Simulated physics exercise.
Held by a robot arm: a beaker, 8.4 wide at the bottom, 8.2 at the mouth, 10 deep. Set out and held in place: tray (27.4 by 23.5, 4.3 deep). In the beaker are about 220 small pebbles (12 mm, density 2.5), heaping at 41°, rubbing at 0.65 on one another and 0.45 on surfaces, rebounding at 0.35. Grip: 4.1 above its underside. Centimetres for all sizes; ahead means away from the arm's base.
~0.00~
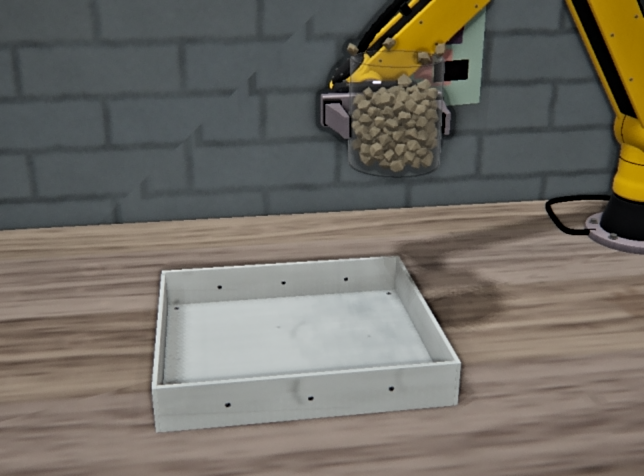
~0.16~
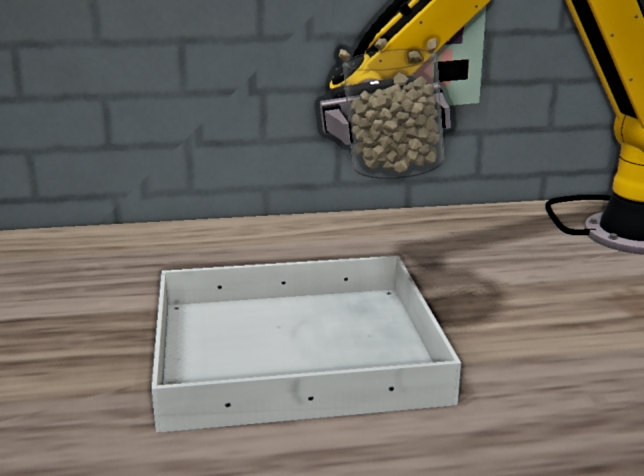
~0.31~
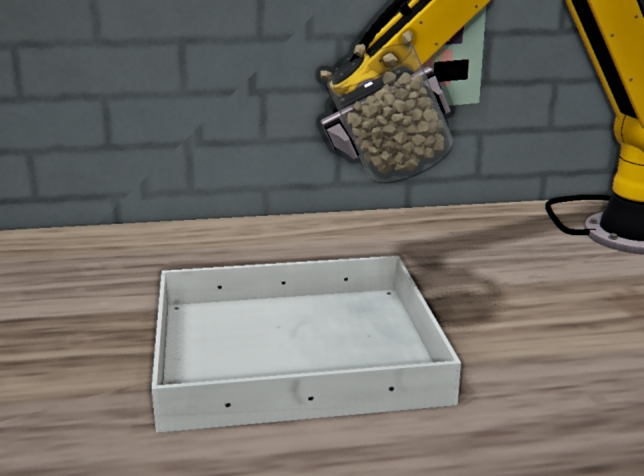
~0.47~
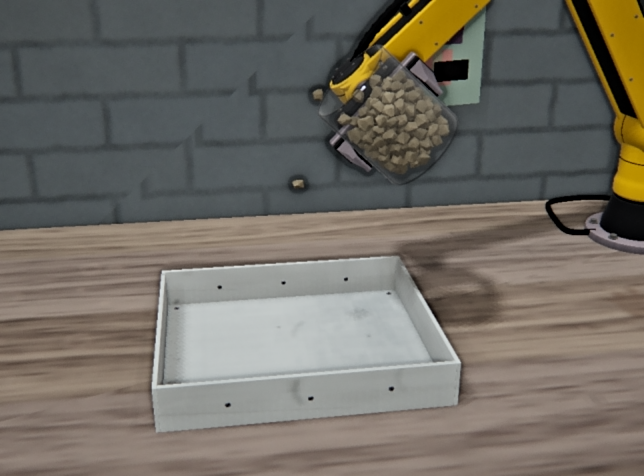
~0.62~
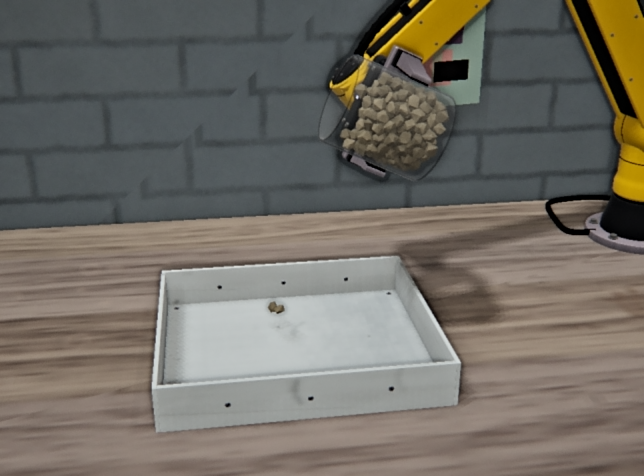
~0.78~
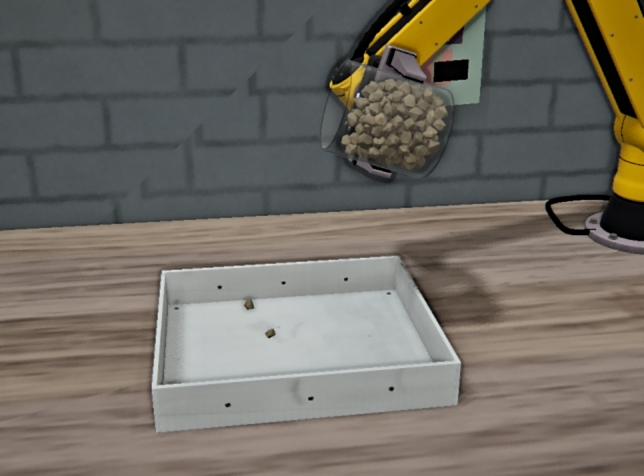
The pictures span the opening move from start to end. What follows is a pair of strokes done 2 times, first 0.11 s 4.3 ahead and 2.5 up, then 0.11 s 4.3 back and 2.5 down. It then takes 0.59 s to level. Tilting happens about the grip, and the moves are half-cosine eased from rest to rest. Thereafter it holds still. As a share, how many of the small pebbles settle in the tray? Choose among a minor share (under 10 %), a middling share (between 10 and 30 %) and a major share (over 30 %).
A major share.
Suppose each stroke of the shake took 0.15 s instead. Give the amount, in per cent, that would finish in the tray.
About 35 per cent, then.
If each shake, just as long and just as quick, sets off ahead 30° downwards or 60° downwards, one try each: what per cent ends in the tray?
Result: Approx. 15 % and 10 %, one try each.
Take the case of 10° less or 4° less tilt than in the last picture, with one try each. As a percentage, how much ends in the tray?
About 40 and 55 per cent.
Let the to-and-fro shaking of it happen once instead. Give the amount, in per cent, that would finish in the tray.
Result: Approximately 45 per cent.
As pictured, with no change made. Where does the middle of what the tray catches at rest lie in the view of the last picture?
Centre estimate: Around (233, 346).
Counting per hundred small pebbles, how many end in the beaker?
About 35 %.
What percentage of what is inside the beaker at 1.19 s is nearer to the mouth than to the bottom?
95 %.
After 1.19 s, tilted 72° forward, highest piece 29 above the table; 119 in the beaker, 90 in the tray, 9 in flight or on a rim.
After 1.60 s, tilted 20° forward, highest piece 28 above the table; 138 in the tray, 76 in the beaker, 4 on the table or floor.
After 2.01 s, level, highest piece 26 above the table; 138 in the tray, 76 in the beaker, 4 on the table or floor.
After 3.06 s, level, highest piece 26 above the table; 138 in the tray, 76 in the beaker, 4 on the table or floor.
At rest, 138 in the tray, 76 in the beaker, 4 on the table or floor. That is 63 % in the tray.
